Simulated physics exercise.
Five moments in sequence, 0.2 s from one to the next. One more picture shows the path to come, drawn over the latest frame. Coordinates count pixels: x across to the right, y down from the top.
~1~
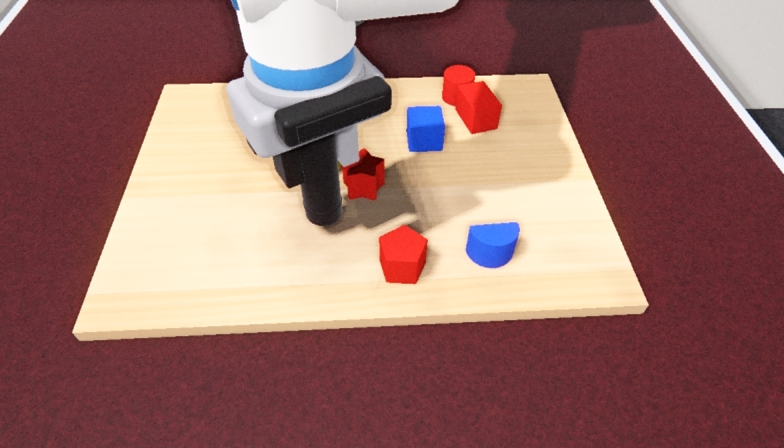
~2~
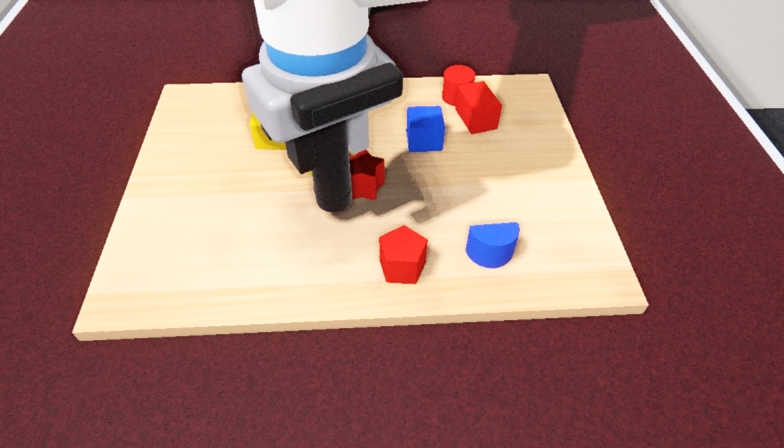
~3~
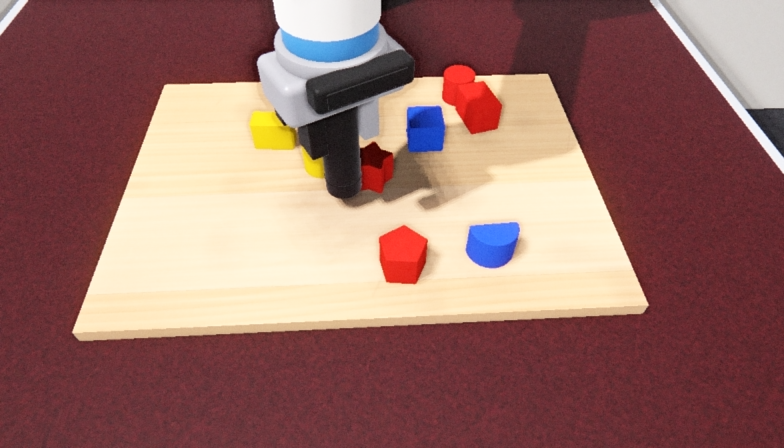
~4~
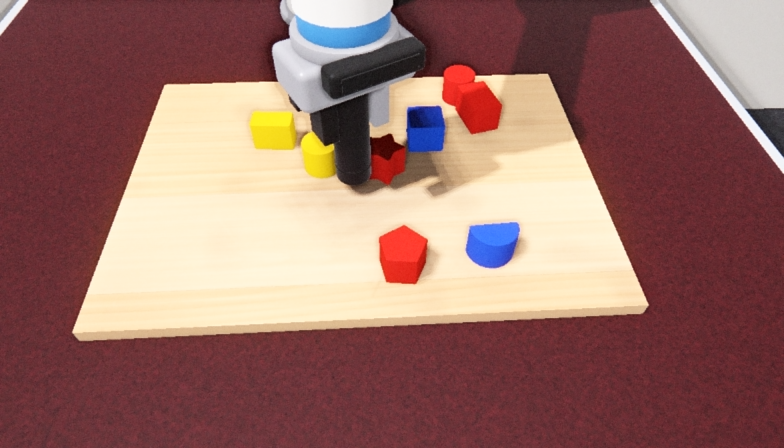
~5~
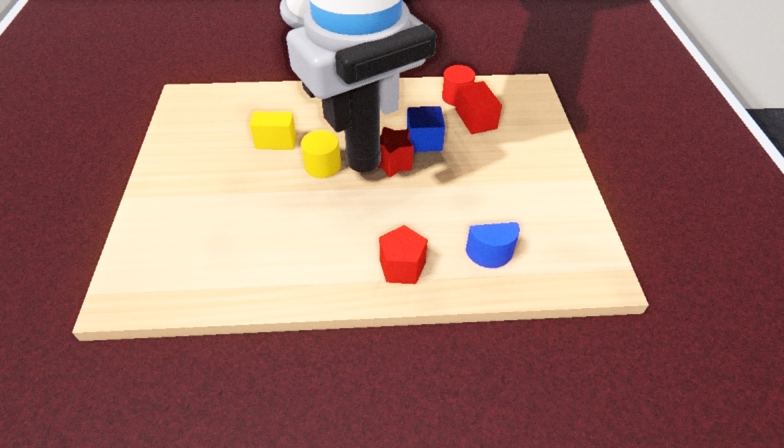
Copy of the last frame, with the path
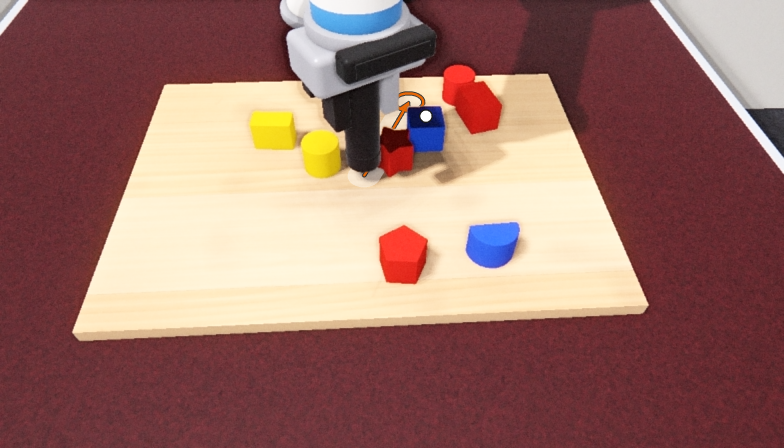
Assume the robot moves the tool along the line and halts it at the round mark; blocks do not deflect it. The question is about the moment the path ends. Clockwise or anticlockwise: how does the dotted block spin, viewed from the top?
The block spins anticlockwise.
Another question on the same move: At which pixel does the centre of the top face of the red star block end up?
It will end up at (412, 128).
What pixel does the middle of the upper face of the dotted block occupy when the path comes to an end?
Its top middle is near (442, 113).
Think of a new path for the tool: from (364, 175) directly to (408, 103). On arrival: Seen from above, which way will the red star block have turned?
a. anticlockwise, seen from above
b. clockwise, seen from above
The correct letter is b.
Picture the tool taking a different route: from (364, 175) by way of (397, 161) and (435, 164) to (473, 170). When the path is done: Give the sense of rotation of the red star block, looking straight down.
It twists against the clock when seen from above.
The drawn path runs straight from (364, 175) to (409, 102); the dot is on the blue square piece.
The first path, step by step. One third of the way, tool at (381, 135); red star block at (411, 130), turned 60° clockwise; blue square piece at (438, 113), turned 20° anticlockwise.
Two thirds of the way, tool at (396, 111); red star block at (412, 128), turned 80° clockwise; blue square piece at (442, 113), turned 30° anticlockwise.
At the end, tool at (409, 89); yellow cylinder not moved; red star block at (412, 128), turned 80° clockwise; blue square piece at (442, 113), turned 30° anticlockwise.
